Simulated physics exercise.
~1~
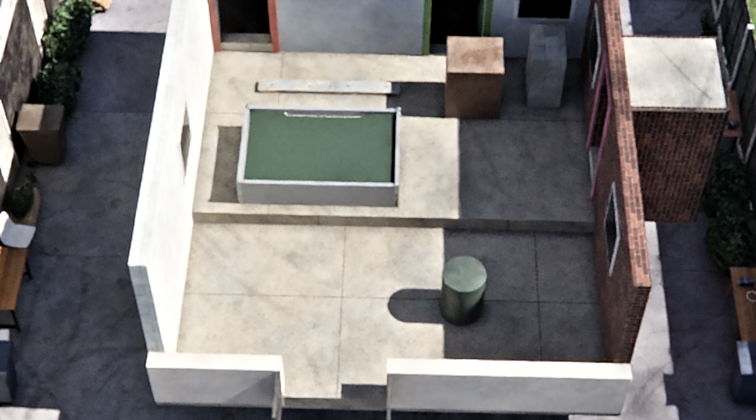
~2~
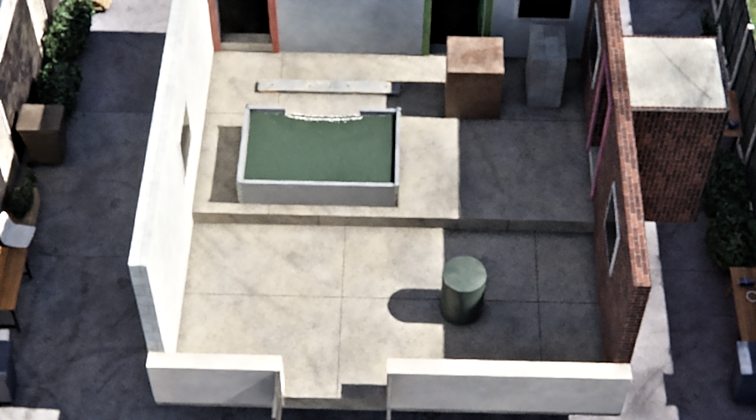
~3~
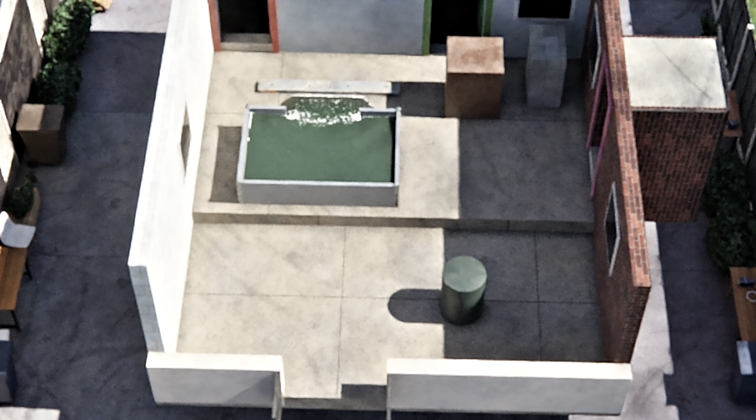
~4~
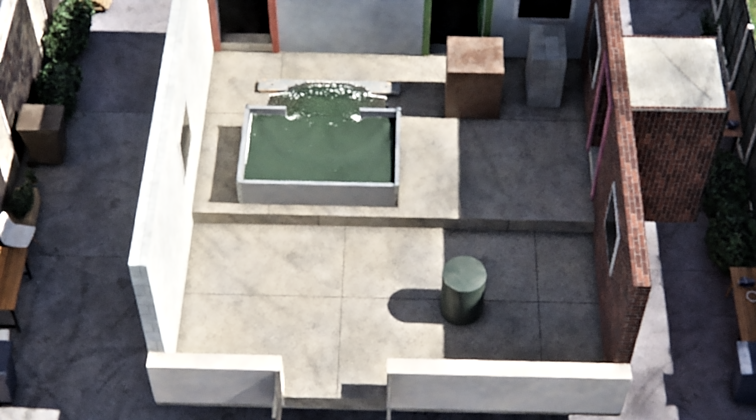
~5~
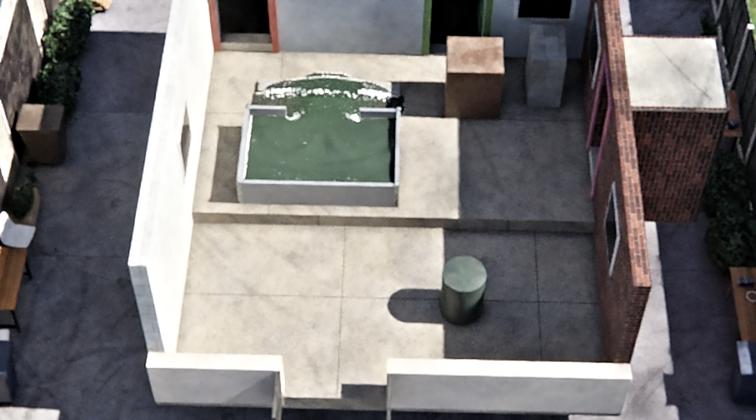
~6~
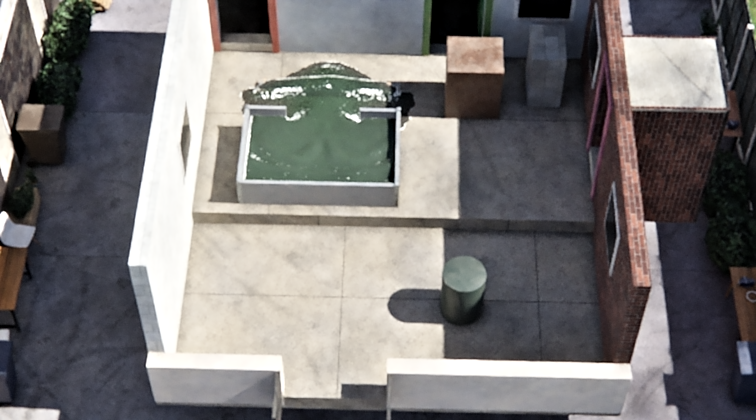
At first, a low rectangular tank of green liquid sits whole and still on the upper level of a walled yard. Then its far side gives way, and the liquid pours through the gap with white froth, spreading backward and sideways over the paving while the boxes and cylinder stay put.
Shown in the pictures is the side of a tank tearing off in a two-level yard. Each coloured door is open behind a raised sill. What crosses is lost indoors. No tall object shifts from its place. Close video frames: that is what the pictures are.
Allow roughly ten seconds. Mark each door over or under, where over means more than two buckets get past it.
Red door - under; green door - over; pink door - under.
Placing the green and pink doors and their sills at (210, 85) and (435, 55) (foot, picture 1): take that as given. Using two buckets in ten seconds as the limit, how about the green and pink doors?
Looking at each, the green one rises beyond that level; as for the pink one, it doesn't reach that level.
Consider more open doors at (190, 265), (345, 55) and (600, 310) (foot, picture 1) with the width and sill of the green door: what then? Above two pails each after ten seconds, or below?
Door by door, it goes misses the line, clears the line, misses the line.
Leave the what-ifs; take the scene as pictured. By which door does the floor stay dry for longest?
My pick is the pink-painted one.
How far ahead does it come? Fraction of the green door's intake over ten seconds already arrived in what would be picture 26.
It works out at roughly 20 percent of the ten-second total.
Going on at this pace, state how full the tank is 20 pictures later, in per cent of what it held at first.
Estimate: Around 40 %.
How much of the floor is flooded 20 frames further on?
Around 35 percent of it.
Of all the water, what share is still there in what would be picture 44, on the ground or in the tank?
Roughly 98 %.
A moment on, water covers 15 % of the floor; the red door wet at the sill, nothing in, the green door not reached, the pink door not reached.
Next, water covers 20 % of the floor; the red door wet at the sill, nothing in, the green door wet at the sill, nothing in, the pink door not reached.
Then, water covers 35 % of the floor; the red door under two buckets in, the green door under two buckets in, the pink door not reached.
Later, water covers 60 % of the floor; the red door under two buckets in, the green door over two buckets in, the pink door wet at the sill, nothing in.
In the end, water covers 90 % of the floor; the red door under two buckets in, the green door over two buckets in, the pink door wet at the sill, nothing in.
